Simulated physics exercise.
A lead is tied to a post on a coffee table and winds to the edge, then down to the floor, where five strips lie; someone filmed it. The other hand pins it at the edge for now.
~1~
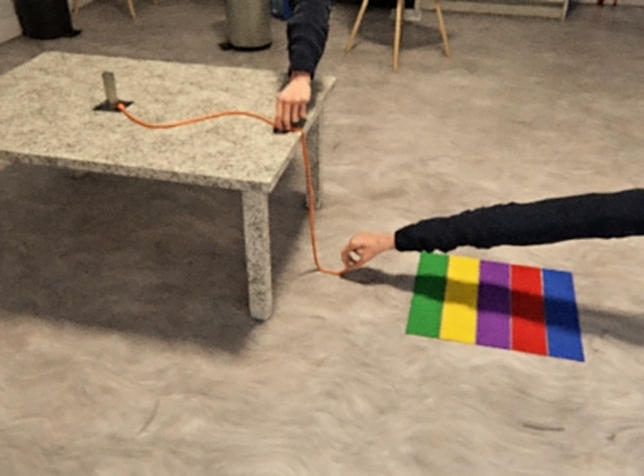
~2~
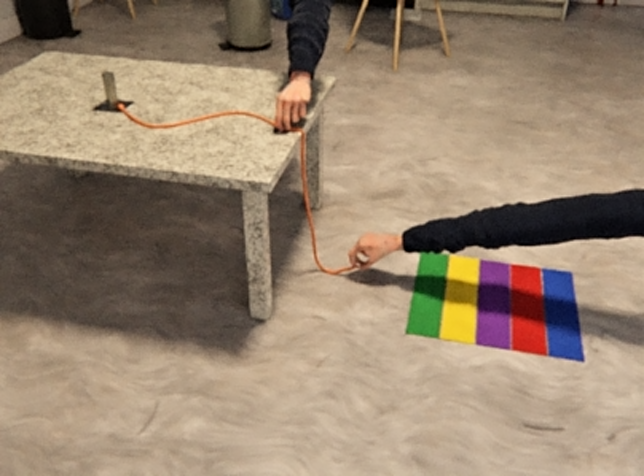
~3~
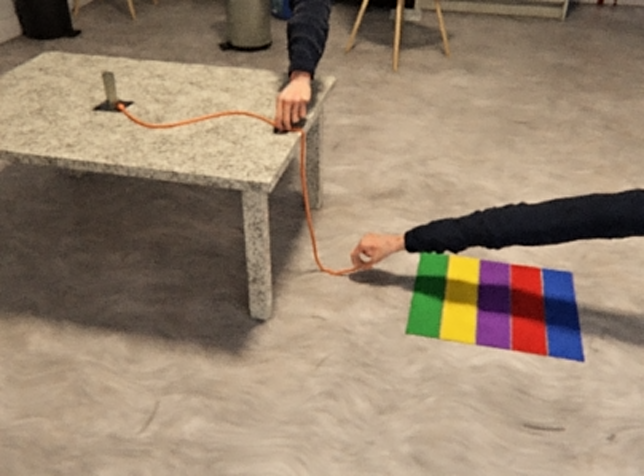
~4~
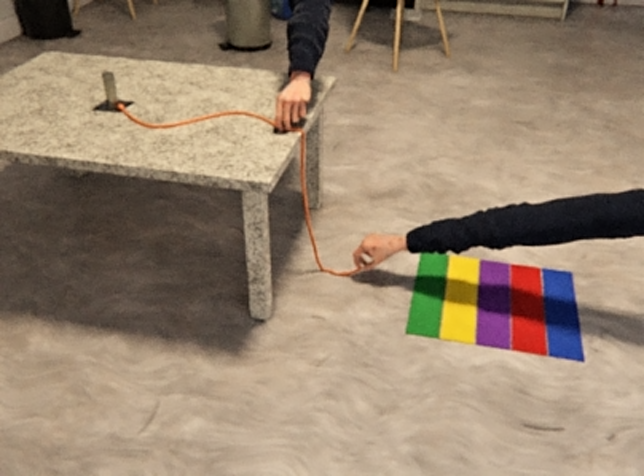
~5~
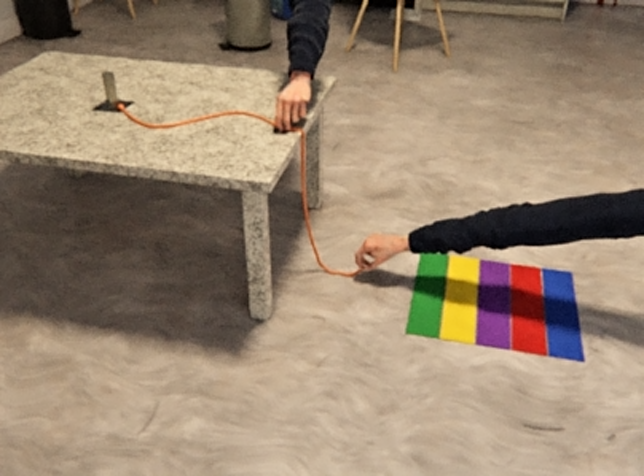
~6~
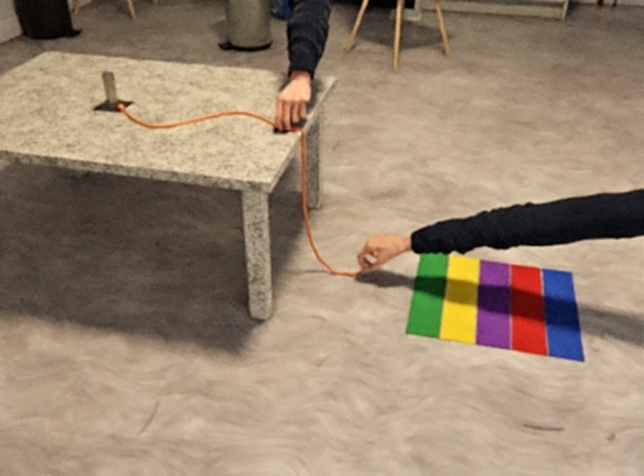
A hand draws an orange cord's end slightly right while another presses it at the table's edge.
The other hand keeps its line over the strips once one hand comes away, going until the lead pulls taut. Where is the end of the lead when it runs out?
Above the purple strip.
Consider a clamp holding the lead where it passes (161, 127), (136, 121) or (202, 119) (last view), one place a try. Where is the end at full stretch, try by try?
Near (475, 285), (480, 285) and (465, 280).
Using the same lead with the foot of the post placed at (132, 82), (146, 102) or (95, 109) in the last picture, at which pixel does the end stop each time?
Somewhere near (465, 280), (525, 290) and (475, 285), in that order.
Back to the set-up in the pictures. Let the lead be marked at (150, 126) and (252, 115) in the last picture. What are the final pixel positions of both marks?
At (179, 114), then (278, 127).
Soon after, end near (432, 277); over green.
After that, end near (472, 283); over yellow.
At the stop, end near (495, 286); over purple. It gets as far as the purple strip.
